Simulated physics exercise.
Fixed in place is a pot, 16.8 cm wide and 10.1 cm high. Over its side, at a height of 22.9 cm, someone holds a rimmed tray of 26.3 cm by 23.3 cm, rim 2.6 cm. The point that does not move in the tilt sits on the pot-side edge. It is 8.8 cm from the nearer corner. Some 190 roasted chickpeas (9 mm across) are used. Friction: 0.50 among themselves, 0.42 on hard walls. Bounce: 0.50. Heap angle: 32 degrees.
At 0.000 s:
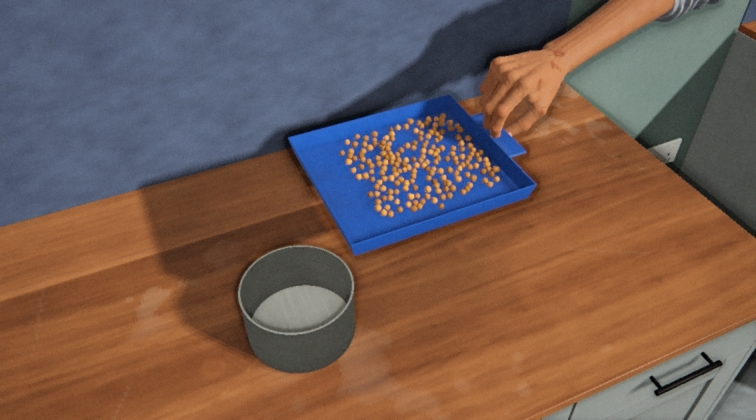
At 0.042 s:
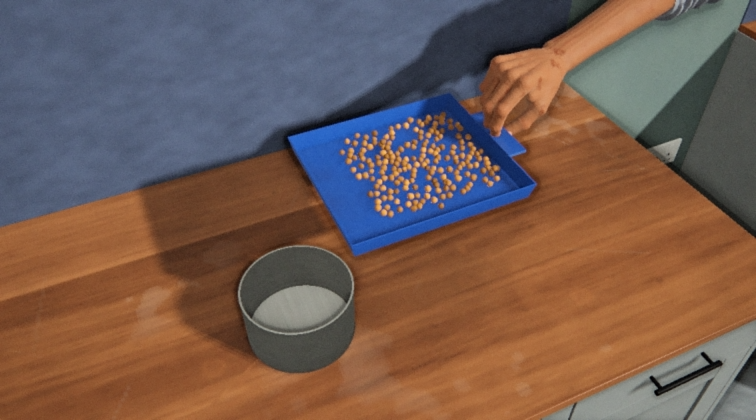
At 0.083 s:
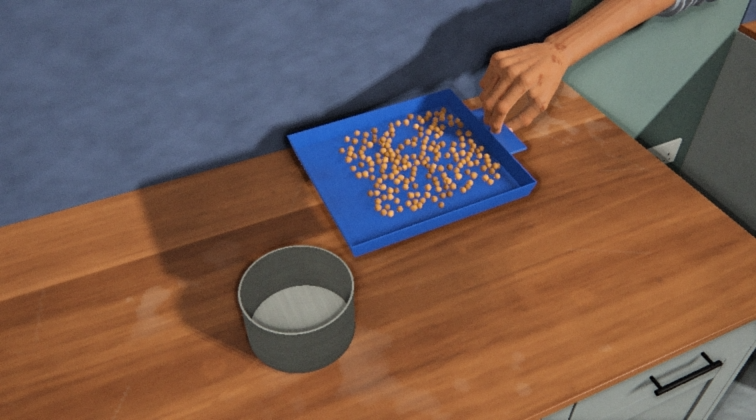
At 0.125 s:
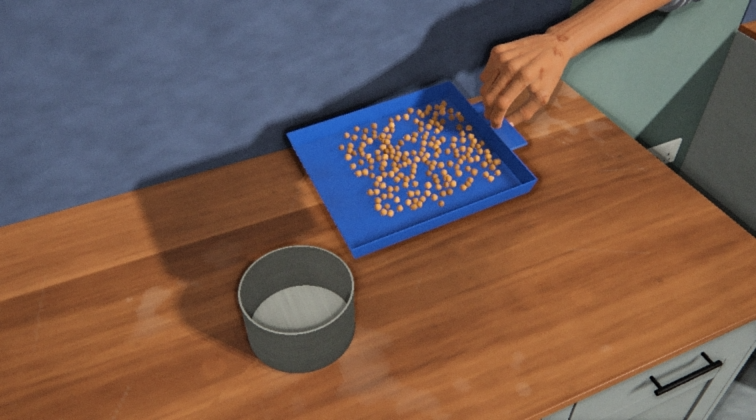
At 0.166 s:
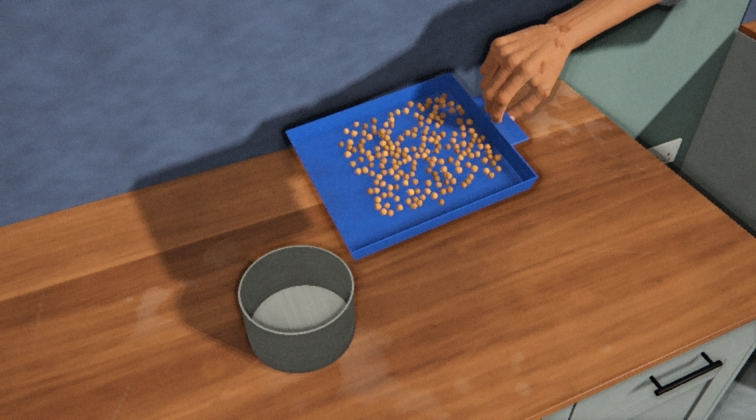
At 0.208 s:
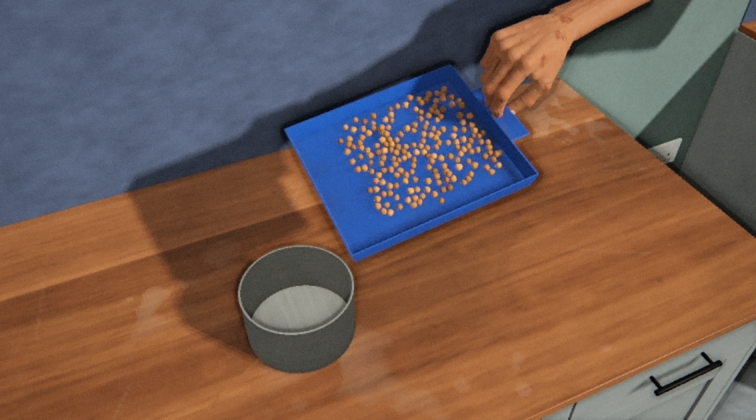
A blue tray scattered with roasted chickpeas lay nearly flat on a wooden counter behind a dark round pot, then tilted slightly as a hand at its right end raised the far side.
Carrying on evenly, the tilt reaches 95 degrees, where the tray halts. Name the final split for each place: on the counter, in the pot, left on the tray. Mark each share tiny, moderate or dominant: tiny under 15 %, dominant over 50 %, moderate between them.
Counter: Dominant, pot: Tiny, left on the tray: Tiny.
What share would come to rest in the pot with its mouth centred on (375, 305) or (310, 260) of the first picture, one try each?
I'd say close to 95 percent for the first spot and 0 percent for the second.
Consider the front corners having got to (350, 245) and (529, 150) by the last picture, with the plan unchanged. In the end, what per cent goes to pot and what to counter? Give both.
Per cent by place - pot 75, counter 25.
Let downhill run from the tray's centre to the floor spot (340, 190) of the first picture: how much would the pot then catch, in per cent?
I'd say close to 55 %.
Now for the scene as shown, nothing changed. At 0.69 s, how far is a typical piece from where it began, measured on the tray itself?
About 13 cm.
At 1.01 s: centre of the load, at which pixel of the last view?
Look near (369, 251) in the last picture.
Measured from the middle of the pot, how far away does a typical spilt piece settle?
Roughly 14 cm from the centre.
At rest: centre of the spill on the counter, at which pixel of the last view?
The spill is centred close to (367, 372).
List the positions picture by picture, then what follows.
In the first picture, tray tilt 0 degrees, front corners at (354, 241) and (530, 183); middle of the pieces at (420, 161); pot at (296, 287).
In the second picture, tray tilt 1 degrees, front corners at (354, 242) and (530, 183); middle of the pieces at (420, 160).
In the third picture, tray tilt 2 degrees, front corners at (354, 243) and (531, 181); middle of the pieces at (421, 158).
In the fourth picture, tray tilt 5 degrees, front corners at (354, 246) and (531, 178), lowest corner left front; middle of the pieces at (421, 154).
In the fifth picture, tray tilt 9 degrees, front corners at (354, 248) and (532, 175), lowest corner left front; middle of the pieces at (421, 150).
In the sixth picture, tray tilt 12 degrees, front corners at (354, 251) and (532, 173), lowest corner left front; middle of the pieces at (420, 146); pot at (296, 287). Its pace works out near 80 degrees a second.
After 0.69 s, tilt 52 degrees; the tray holds 100 %, the pot 0 %.
Then, at 1.01 s, tilt 78 degrees; the tray holds 80 %, the pot 0 %.
Then, at 1.42 s, tilt 95 degrees; the tray holds 30 %, the pot 0 %.
At rest (2.5 s), counter 95 %, pot 5 %, tray 0 %.
